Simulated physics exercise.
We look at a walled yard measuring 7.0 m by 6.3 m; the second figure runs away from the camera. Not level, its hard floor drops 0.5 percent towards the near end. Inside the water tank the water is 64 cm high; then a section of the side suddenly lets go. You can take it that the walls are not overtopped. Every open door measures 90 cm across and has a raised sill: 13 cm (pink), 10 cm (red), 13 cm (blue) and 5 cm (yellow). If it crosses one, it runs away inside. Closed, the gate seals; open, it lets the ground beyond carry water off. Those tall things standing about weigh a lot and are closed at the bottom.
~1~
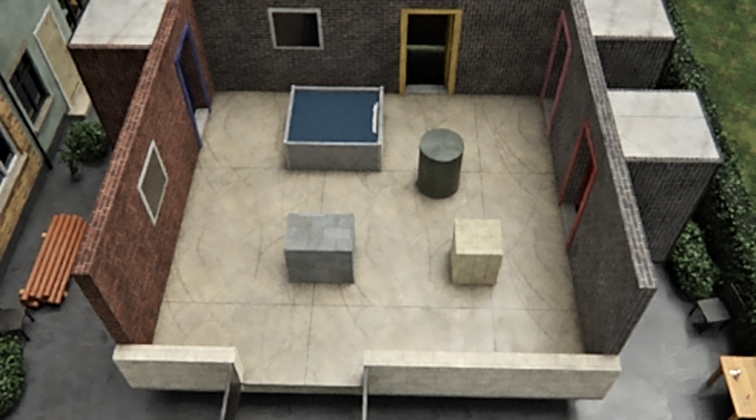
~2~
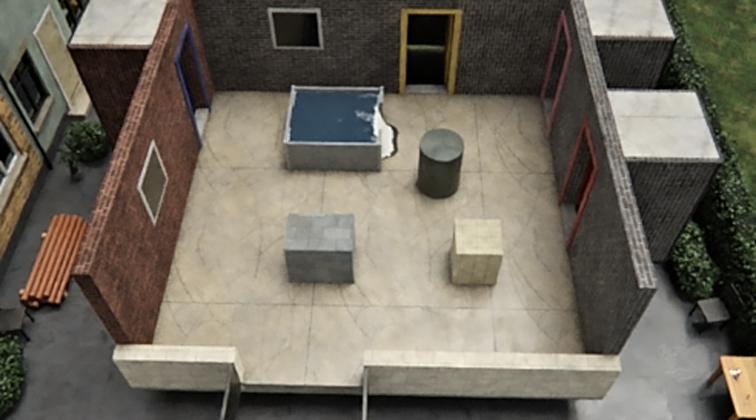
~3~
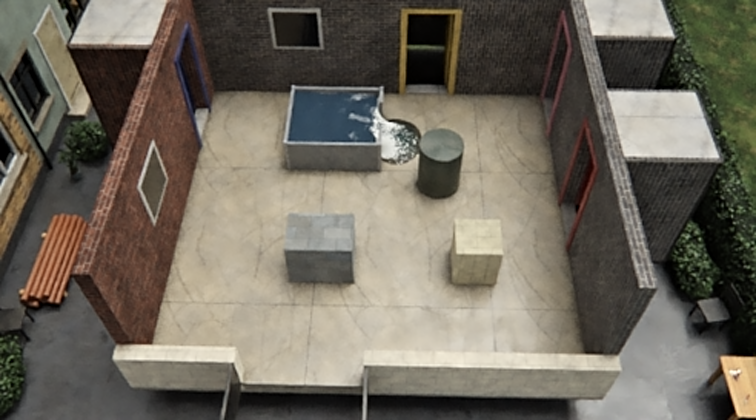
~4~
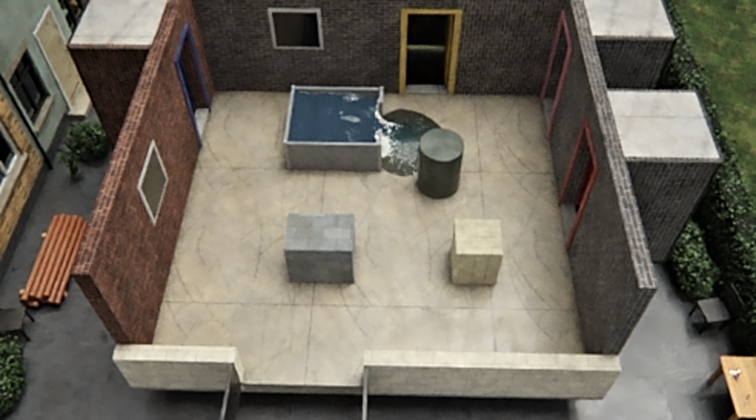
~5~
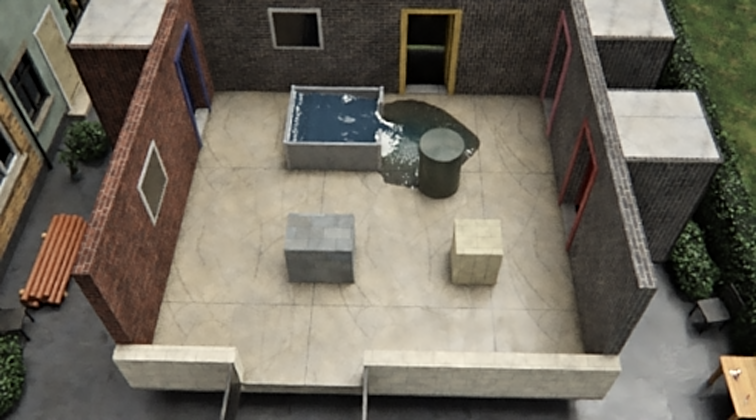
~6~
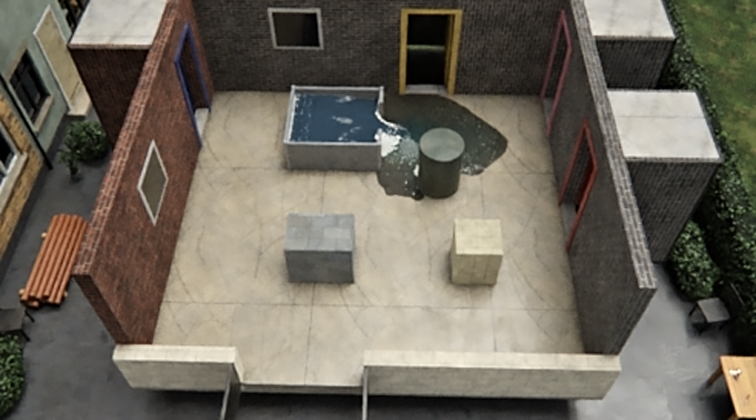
Water poured out of the right side of a tank in a walled yard, reached a dark green cylinder, and spread around it into a wide, dark puddle, while the two blocks nearby stayed still.
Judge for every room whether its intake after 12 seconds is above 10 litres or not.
Pink door: More than stated, red door: Less than stated, blue door: Less than stated, yellow door: More than stated.
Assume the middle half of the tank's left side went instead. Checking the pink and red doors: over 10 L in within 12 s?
Versus the limit - pink: Within, red: Within.
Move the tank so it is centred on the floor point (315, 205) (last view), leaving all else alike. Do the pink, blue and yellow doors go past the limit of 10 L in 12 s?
Well, pink ends up inside the mark, blue ends up inside the mark and yellow ends up beyond the mark.
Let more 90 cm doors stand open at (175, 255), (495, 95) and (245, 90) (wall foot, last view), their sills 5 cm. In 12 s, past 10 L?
Result in order - not enough, more than that, not enough.
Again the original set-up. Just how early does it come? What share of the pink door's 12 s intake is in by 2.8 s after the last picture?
By then it's near 90% of the total.
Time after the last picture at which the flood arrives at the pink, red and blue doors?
Door times: Pink 0.4 s / red 1.0 s / blue 8.5 s.
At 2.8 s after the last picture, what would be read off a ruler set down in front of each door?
Measured in centimetres, the pink door gives 18, the red door 7, the blue door 0 and the yellow door 5.
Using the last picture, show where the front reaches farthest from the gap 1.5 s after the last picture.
About pixel (566, 269).
Then, 0.7 s after the last picture water covers 20 % of the floor and is deepest (26 cm) near (392, 144); pink door 16 cm at the sill, 0 L in, red door not reached, blue door not reached, yellow door 9 cm at the sill, 1 L in.
Then, 1.5 s after the last picture water covers 25 % of the floor and is deepest (28 cm) near (530, 102); pink door 28 cm at the sill, 18 L in, red door 7 cm at the sill, 0 L in, blue door not reached, yellow door 6 cm at the sill, 12 L in.
Then, 2.8 s after the last picture water covers 30 % of the floor and is deepest (18 cm) near (478, 102); pink door 18 cm at the sill, 74 L in, red door 7 cm at the sill, 0 L in, blue door not reached, yellow door 5 cm at the sill, 17 L in.
Then, 6.3 s after the last picture water covers 55 % of the floor and is deepest (14 cm) near (547, 365); pink door 7 cm at the sill, 81 L in, red door 6 cm at the sill, 0 L in, blue door not reached, yellow door 7 cm at the sill, 30 L in.
Then, 11.3 s after the last picture water covers 85 % of the floor and is deepest (7 cm) near (159, 367); pink door 5 cm at the sill, 81 L in, red door 4 cm at the sill, 0 L in, blue door 3 cm at the sill, 0 L in, yellow door 3 cm at the sill, 33 L in.
